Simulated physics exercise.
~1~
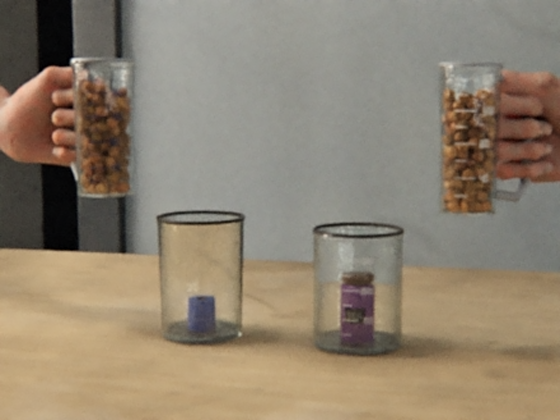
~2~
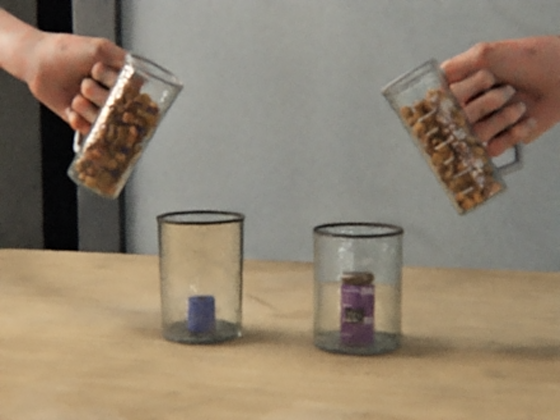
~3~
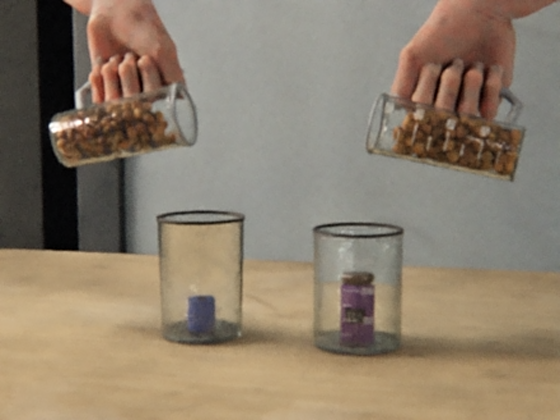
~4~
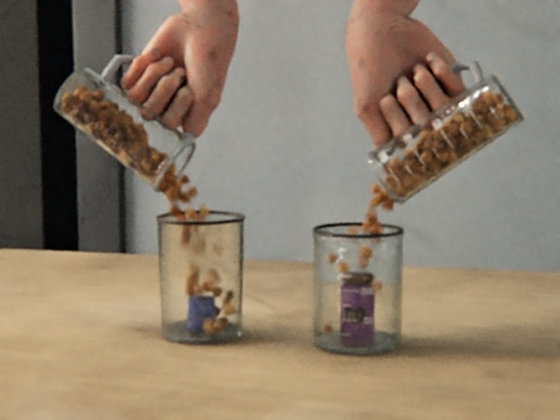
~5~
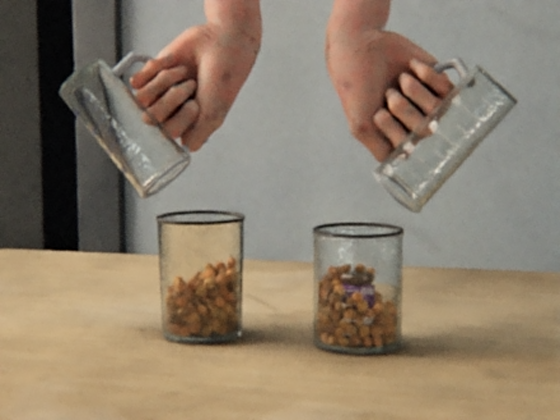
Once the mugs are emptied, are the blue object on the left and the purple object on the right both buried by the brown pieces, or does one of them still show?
One of them still shows. The blue object on the left is buried, but the purple object on the right still sticks out of the pieces.
